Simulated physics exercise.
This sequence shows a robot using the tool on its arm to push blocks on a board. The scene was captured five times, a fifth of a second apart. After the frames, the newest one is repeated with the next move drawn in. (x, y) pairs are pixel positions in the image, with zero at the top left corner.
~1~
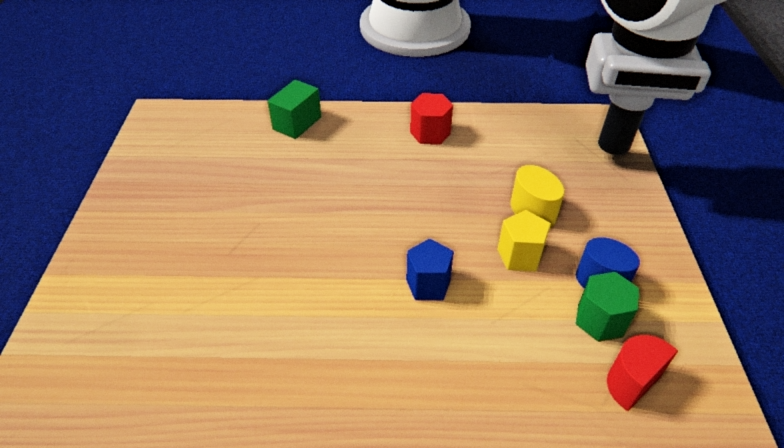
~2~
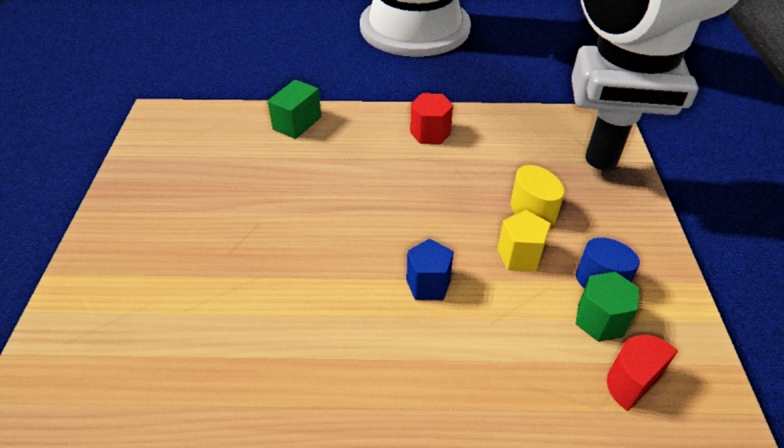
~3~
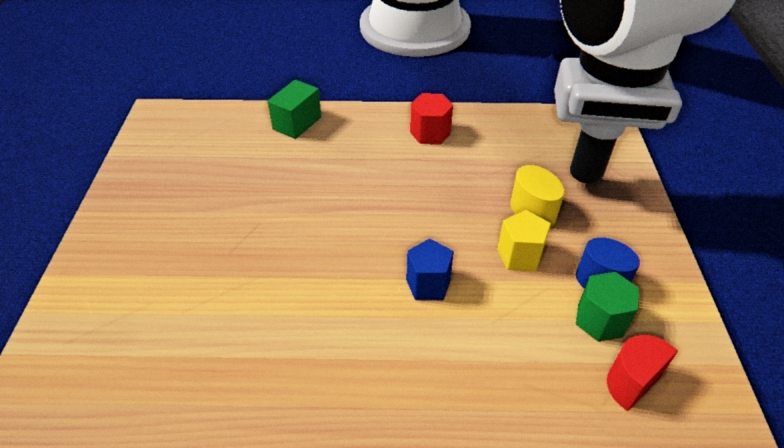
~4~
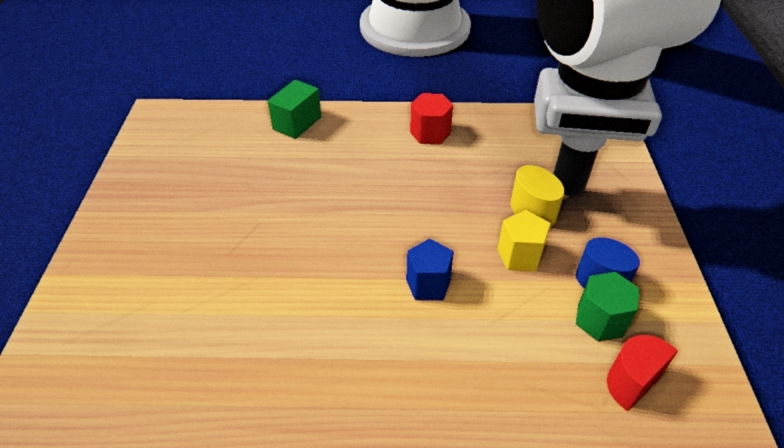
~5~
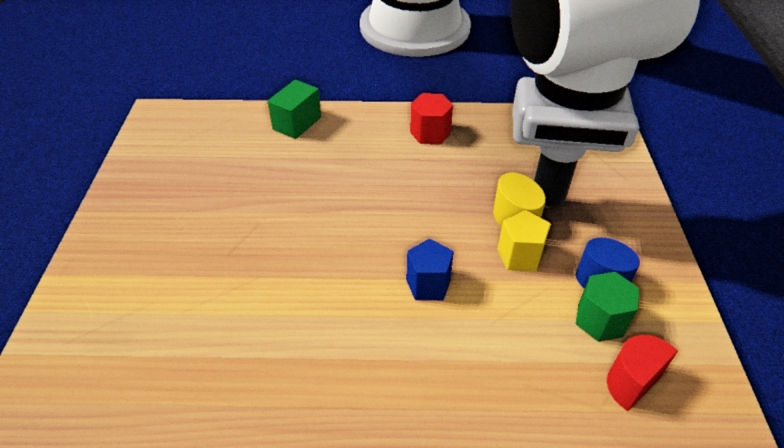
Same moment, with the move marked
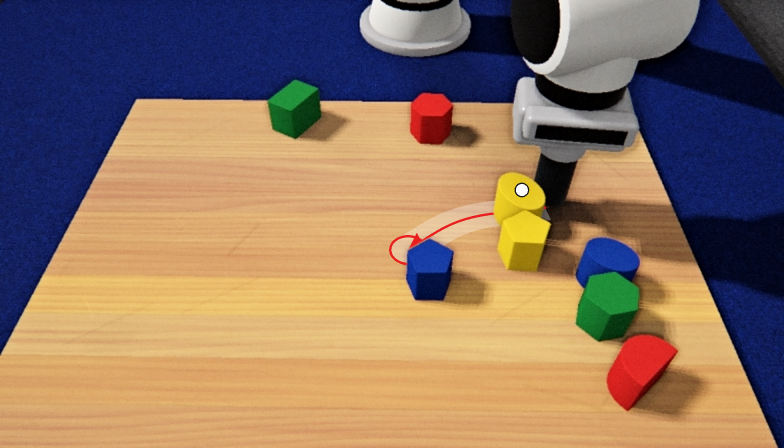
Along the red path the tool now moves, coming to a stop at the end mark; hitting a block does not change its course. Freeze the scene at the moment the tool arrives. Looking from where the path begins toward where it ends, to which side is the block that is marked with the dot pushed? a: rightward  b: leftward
b.
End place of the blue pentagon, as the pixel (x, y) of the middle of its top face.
When the path ends, it will be at (421, 290).
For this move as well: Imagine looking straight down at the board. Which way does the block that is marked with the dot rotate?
It swings round anticlockwise.
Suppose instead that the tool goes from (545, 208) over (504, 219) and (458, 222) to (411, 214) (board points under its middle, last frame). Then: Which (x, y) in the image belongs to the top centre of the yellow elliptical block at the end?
Answer: (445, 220).
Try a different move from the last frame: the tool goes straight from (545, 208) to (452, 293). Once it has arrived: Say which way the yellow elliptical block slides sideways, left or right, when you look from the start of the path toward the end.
It moves over to the right.
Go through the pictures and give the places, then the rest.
The first picture shows lower end of the tool (614, 146), tops of blocks, blue pentagon (431, 256), yellow elliptical block (540, 182), yellow pentagon (528, 227).
The second picture shows tool (601, 161), blocks as before.
The third picture shows tool (586, 174), blocks as before.
The fourth picture shows tool (568, 186), blocks as before.
The fifth picture shows tool (548, 196), blue pentagon (431, 256), yellow elliptical block (522, 190), yellow pentagon (528, 227).
The drawn path runs from (545, 208) by way of (496, 213) and (449, 225) to (408, 250); the dot is on the yellow elliptical block.
On the path given first. One third of the way, tool (496, 202); yellow elliptical block (478, 206), turned 50° anticlockwise; yellow pentagon (522, 233), turned 35° anticlockwise.
Two thirds of the way, tool (449, 214); blue pentagon (429, 260); yellow elliptical block (444, 226), turned 85° anticlockwise; yellow pentagon (522, 233), turned 35° anticlockwise.
At the end, tool (409, 238); blue pentagon (421, 290), turned 65° anticlockwise; yellow elliptical block (410, 255), turned 105° anticlockwise; yellow pentagon (522, 233), turned 35° anticlockwise.
